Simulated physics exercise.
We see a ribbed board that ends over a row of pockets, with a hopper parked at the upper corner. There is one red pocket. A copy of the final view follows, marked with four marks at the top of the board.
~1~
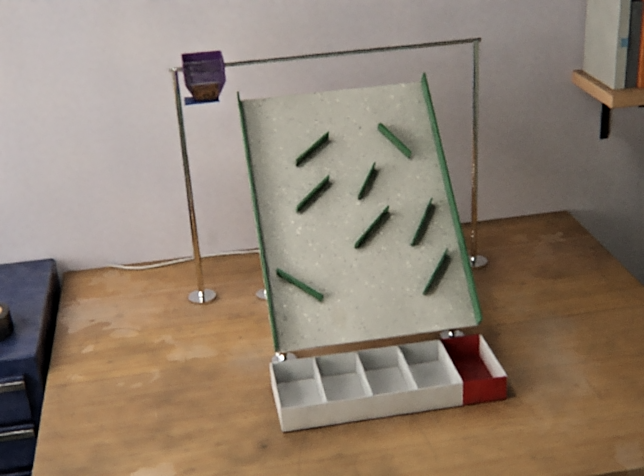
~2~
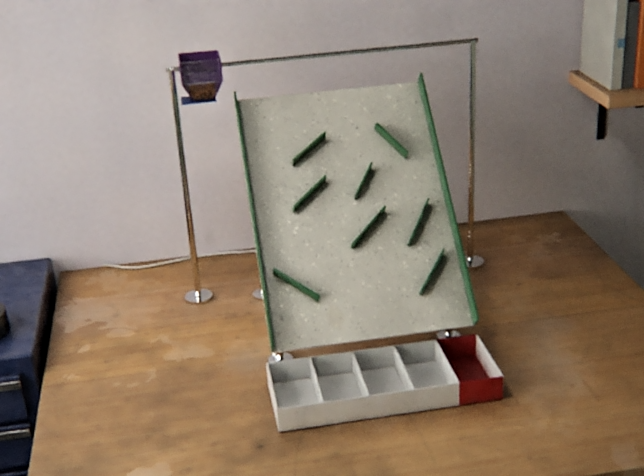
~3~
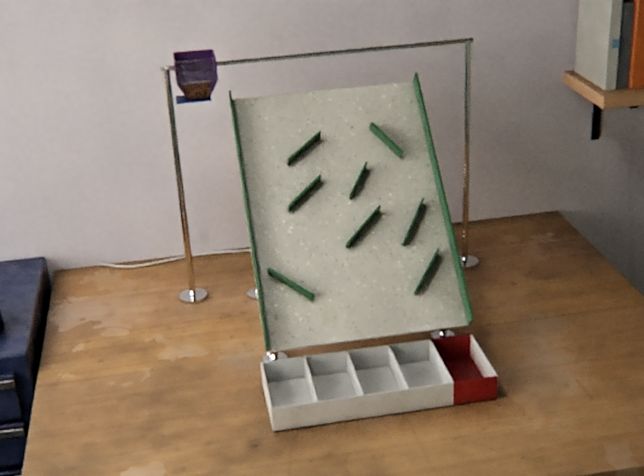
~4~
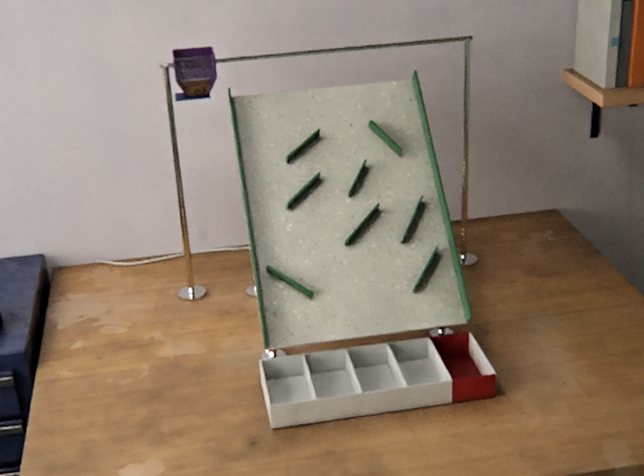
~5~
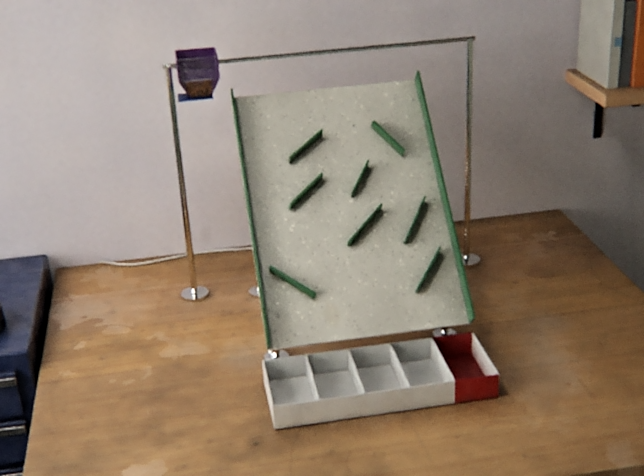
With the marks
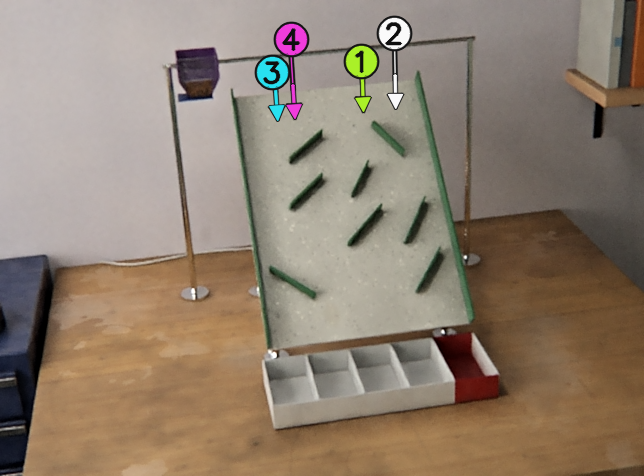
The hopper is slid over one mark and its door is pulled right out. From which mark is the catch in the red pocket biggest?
2.
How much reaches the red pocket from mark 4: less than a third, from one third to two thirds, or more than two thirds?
It is less than a third.
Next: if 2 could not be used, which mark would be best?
Here it is mark 1.
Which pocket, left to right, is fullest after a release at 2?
The fifth from the left.
On the marked copy, mark 1 meets the board at (363, 106); mark 2 meets the board at (395, 103); mark 3 meets the board at (277, 115); mark 4 meets the board at (294, 113).
With 1, about a third in the red pocket, about two thirds in other pockets, a stray few outside the box.
With 2, most in the red pocket, a small part in other pockets, a stray few outside the box.
With 3, none in the red pocket, nearly all in other pockets.
With 4, none in the red pocket, nearly all in other pockets, a small part outside the box.
